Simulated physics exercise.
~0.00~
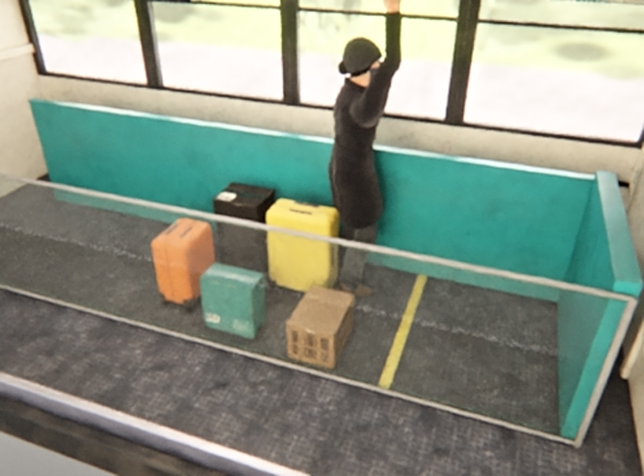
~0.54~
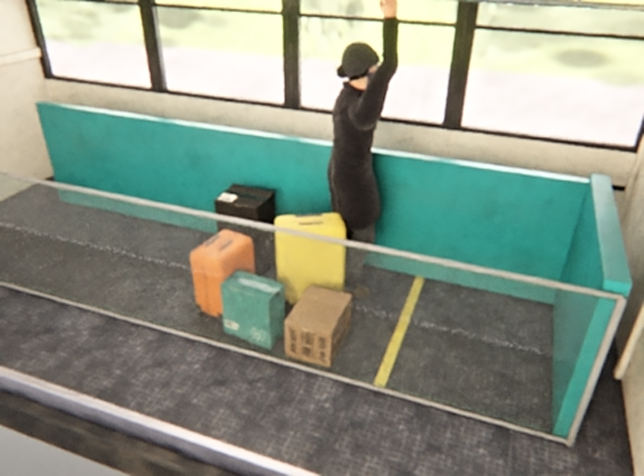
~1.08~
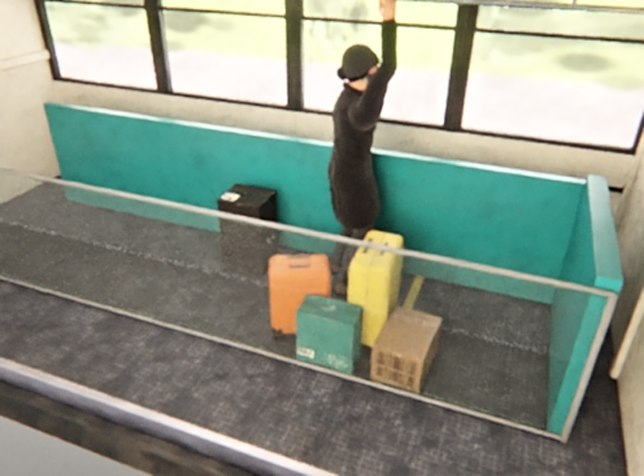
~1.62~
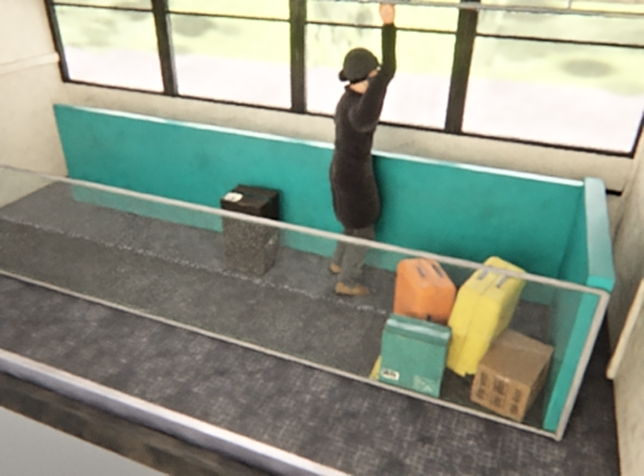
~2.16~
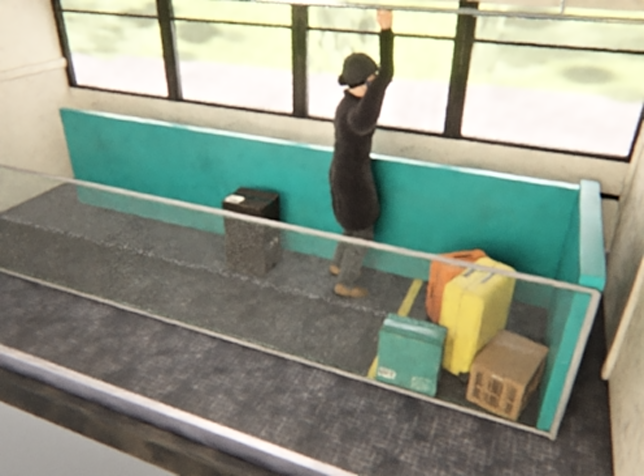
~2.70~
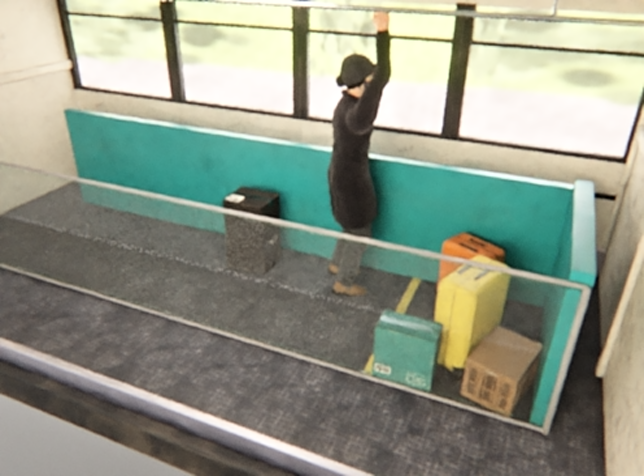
Four pieces of luggage, orange, teal and yellow cases and a brown box, slid right across a bay floor and over a yellow line, bunching near the end wall, while a black bag and a person holding on overhead stayed put.
